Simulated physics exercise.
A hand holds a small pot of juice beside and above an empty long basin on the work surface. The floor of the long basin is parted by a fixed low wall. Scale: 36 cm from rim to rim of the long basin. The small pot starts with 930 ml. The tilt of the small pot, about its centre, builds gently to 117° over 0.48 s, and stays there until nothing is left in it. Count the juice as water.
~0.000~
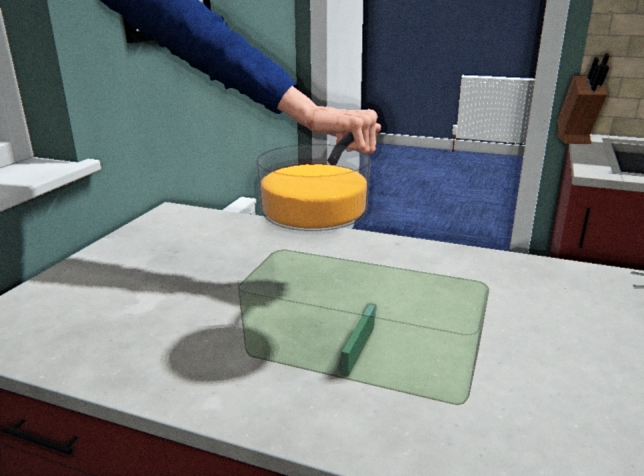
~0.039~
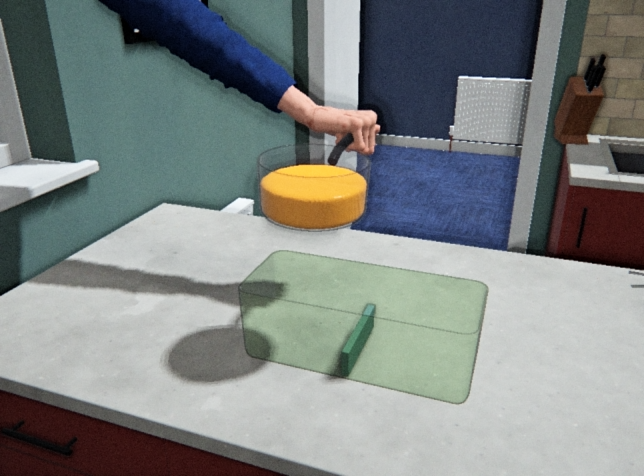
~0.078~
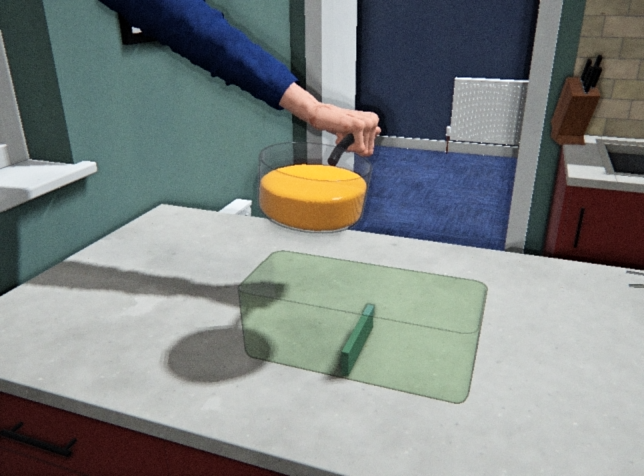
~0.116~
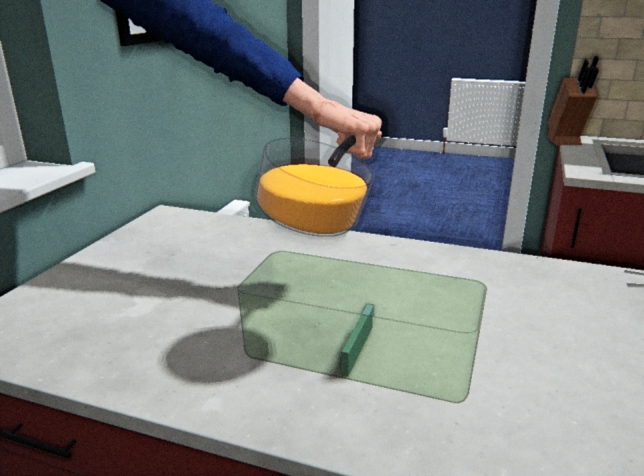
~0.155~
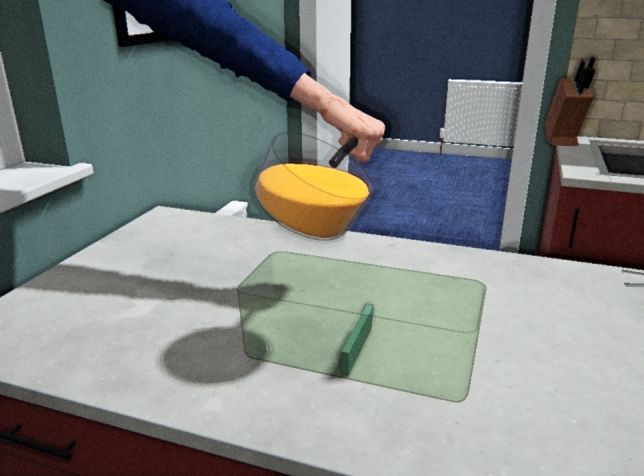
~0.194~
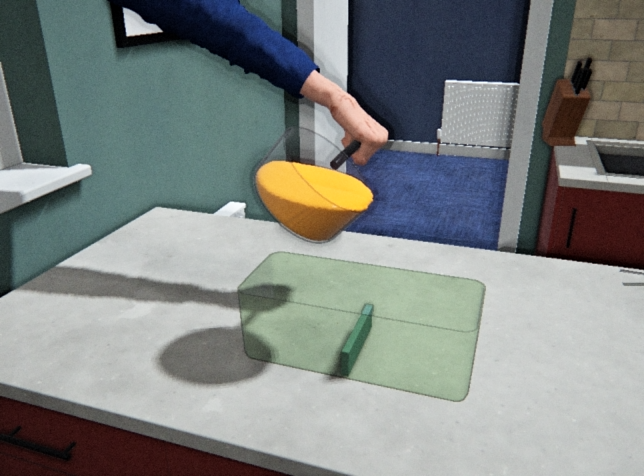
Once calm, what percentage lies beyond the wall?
The far part has some 64 per cent.
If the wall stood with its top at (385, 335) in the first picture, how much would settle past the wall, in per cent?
In that case some 40 per cent.
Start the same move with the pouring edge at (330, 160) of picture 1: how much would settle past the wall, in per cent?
In that case some 30 per cent.
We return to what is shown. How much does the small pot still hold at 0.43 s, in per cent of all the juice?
Near 16 in a hundred.
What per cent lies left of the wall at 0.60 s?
About 20 per cent.
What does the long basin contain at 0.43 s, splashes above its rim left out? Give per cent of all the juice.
Some 36 per cent.
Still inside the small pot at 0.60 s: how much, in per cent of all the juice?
Near 2 in a hundred.
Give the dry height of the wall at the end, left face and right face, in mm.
Some 34 mm on the left and 22 mm on the right.
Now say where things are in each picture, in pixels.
Tilt 0°; pouring edge (367, 166); surface from (267, 174) to (366, 185); the long basin's rim runs from (257, 269) to (484, 309); the wall's top is at (359, 328), in the first picture.
Tilt 2°; pouring edge (368, 168); surface from (267, 174) to (366, 186), in the second picture.
Tilt 7°; pouring edge (369, 174); surface from (267, 174) to (366, 188), in the third picture.
Tilt 16°; pouring edge (370, 183); surface from (266, 173) to (366, 190), in the fourth picture.
Tilt 28°; pouring edge (370, 195); surface from (264, 170) to (368, 193), in the fifth picture.
Tilt 41°; pouring edge (367, 208); surface from (263, 165) to (362, 197); 1 per cent is over the edge, in the sixth picture.
After 0.43 s the tilt is 114° and 15 per cent is still to pour, 0 is left of the wall and 36 right of it.
After 0.60 s the tilt is 117° and 2 per cent is still to pour, 20 is left of the wall and 71 right of it.
After 0.78 s the tilt is 117° and 0 per cent is still to pour, 25 is left of the wall and 63 right of it.
After 0.98 s the tilt is 117° and 0 per cent is still to pour, 31 is left of the wall and 66 right of it.
In the end 33 per cent lies left of the wall, 64 right of it and 3 outside.
